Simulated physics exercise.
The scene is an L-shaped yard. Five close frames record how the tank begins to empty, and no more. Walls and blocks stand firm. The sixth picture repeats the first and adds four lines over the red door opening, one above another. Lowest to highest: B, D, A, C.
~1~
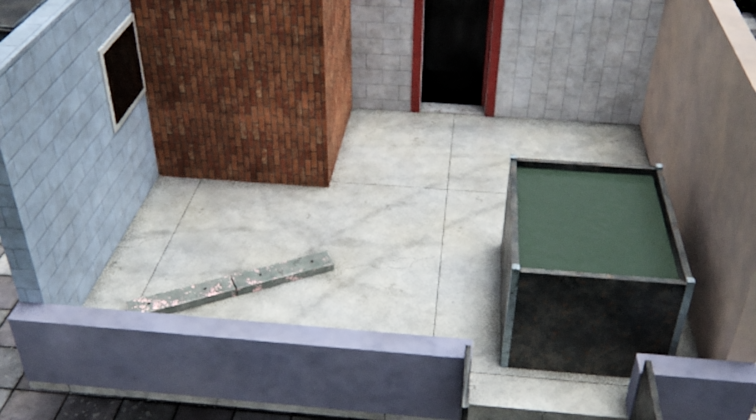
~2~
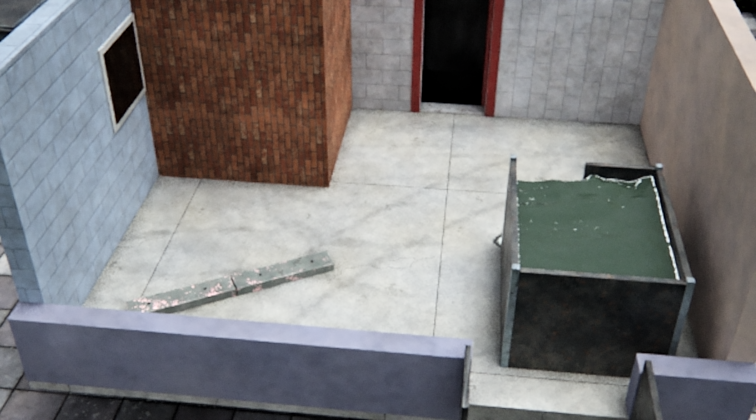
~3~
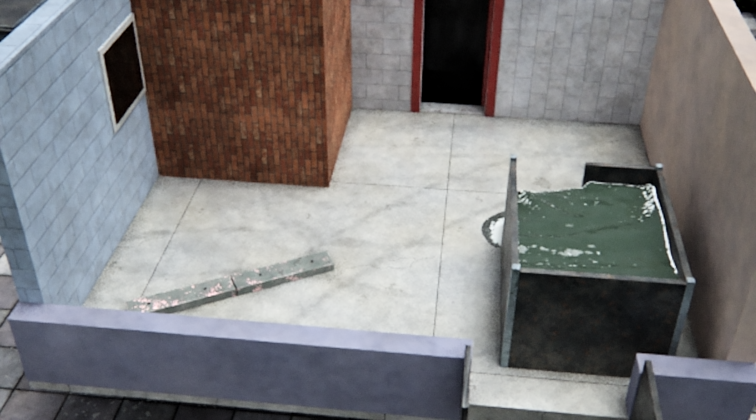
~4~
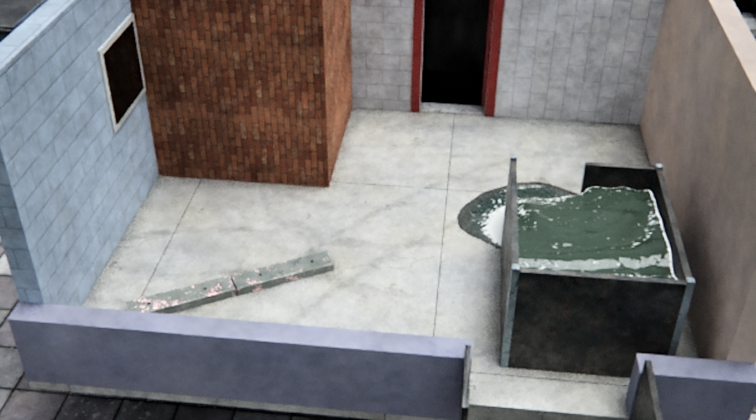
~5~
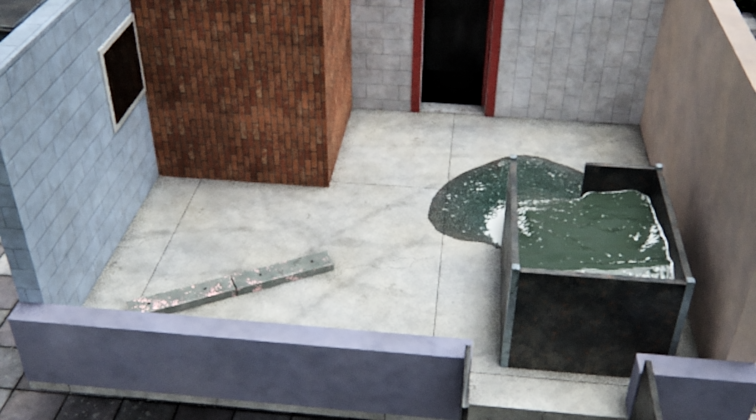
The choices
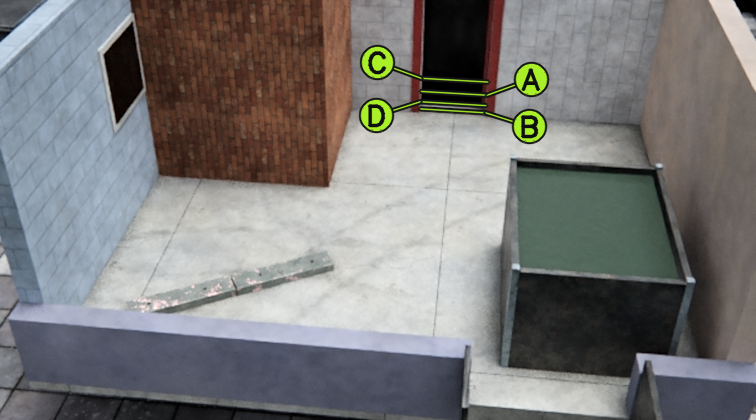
An L-shaped yard with a pale paved floor is seen from above, over a low lavender front wall with a gap. A red-framed doorway stands at the back beside a brown brick block, with a low, speckled grey barrier at left and a dark tank of green water at right. The camera stays still as the water churns white, pours out the tank's far side and spreads leftward and back across the paving.
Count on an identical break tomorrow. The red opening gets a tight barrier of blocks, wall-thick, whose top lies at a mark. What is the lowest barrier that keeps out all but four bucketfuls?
That is mark A.
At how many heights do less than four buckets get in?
Two.
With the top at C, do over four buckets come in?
No, that is safe.
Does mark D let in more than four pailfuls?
Yes, that goes wrong.
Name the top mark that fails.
The answer is D.
In lime, A at (453, 93); B at (452, 110); C at (454, 80); D at (453, 103); from the bottom up B, D, A, C.
For mark A, a bucket or two gets in.
For mark B, dozens of bucketfuls pour in.
For mark C, nothing gets over.
For mark D, some 20 bucketfuls get in.
